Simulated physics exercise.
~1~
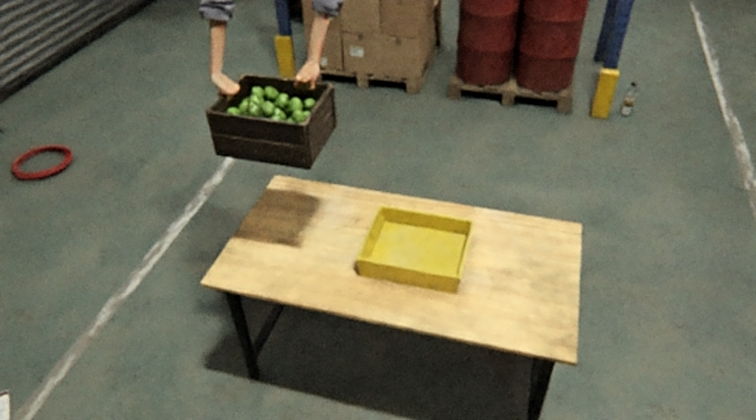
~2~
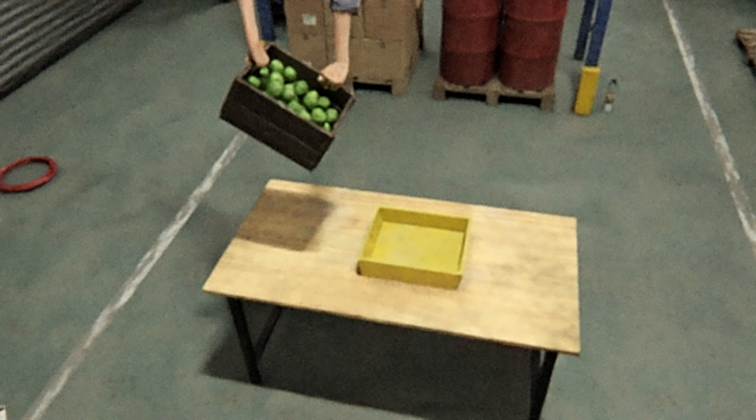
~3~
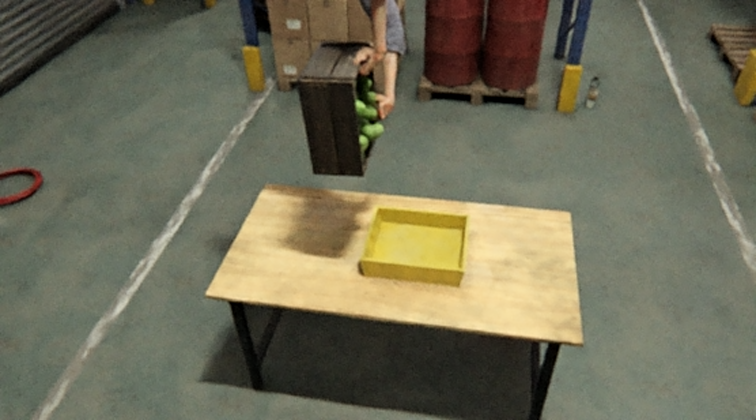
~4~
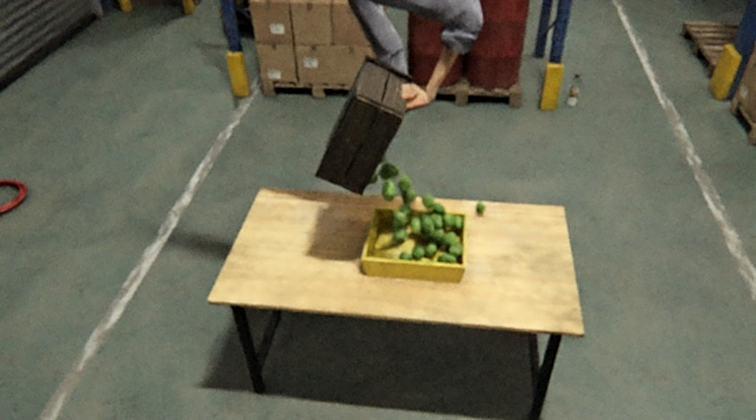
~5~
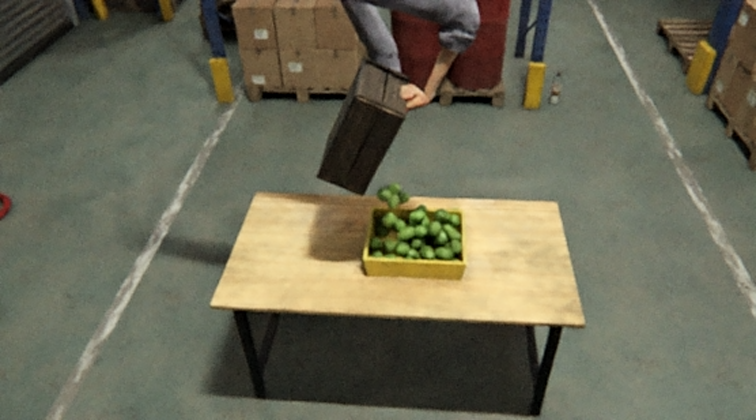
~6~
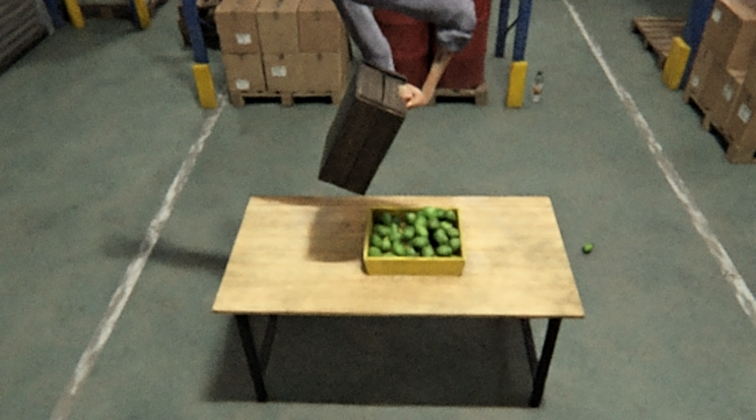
In a warehouse, hands tip limes from a dark box, mostly filling a yellow tray.
